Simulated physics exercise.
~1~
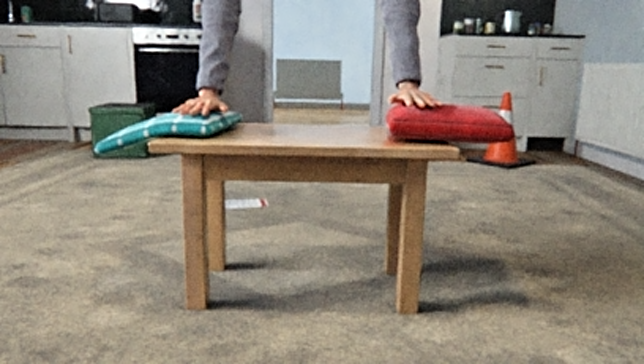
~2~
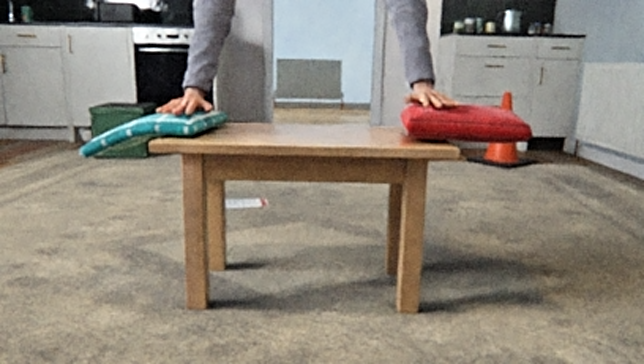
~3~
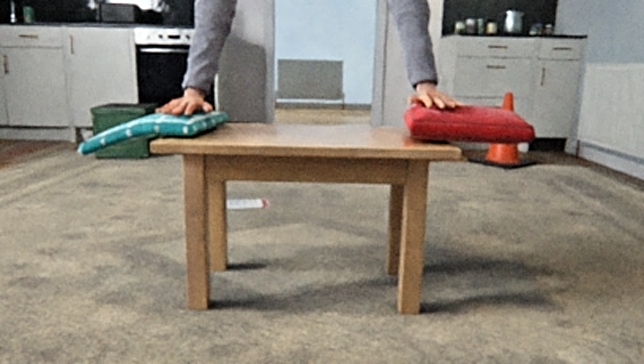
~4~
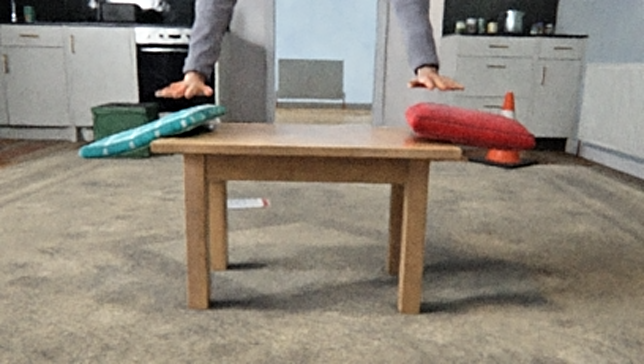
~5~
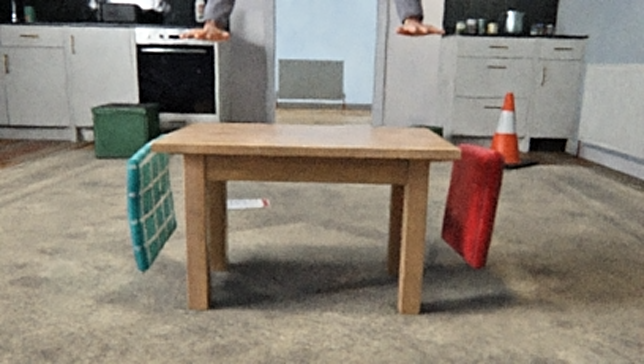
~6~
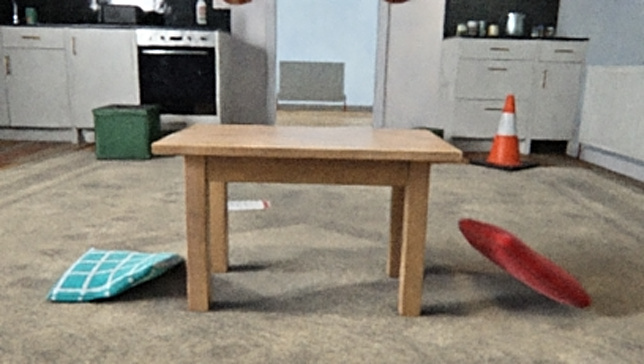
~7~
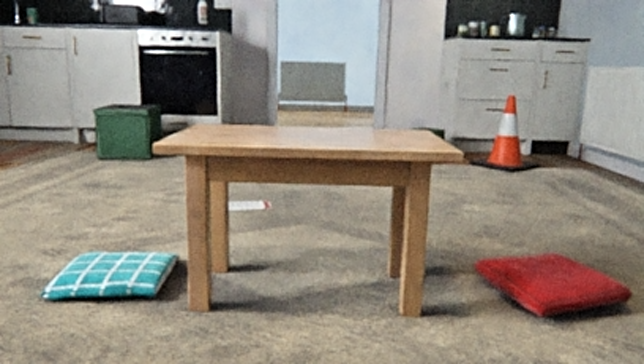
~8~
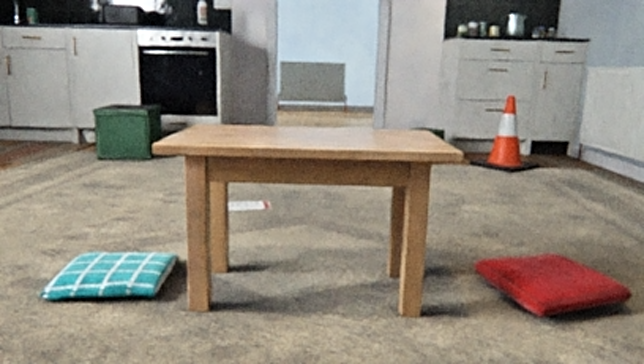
In a kitchen, hands sliding a turquoise pad left and a red cushion right off a wooden table, both dropping to the floor.
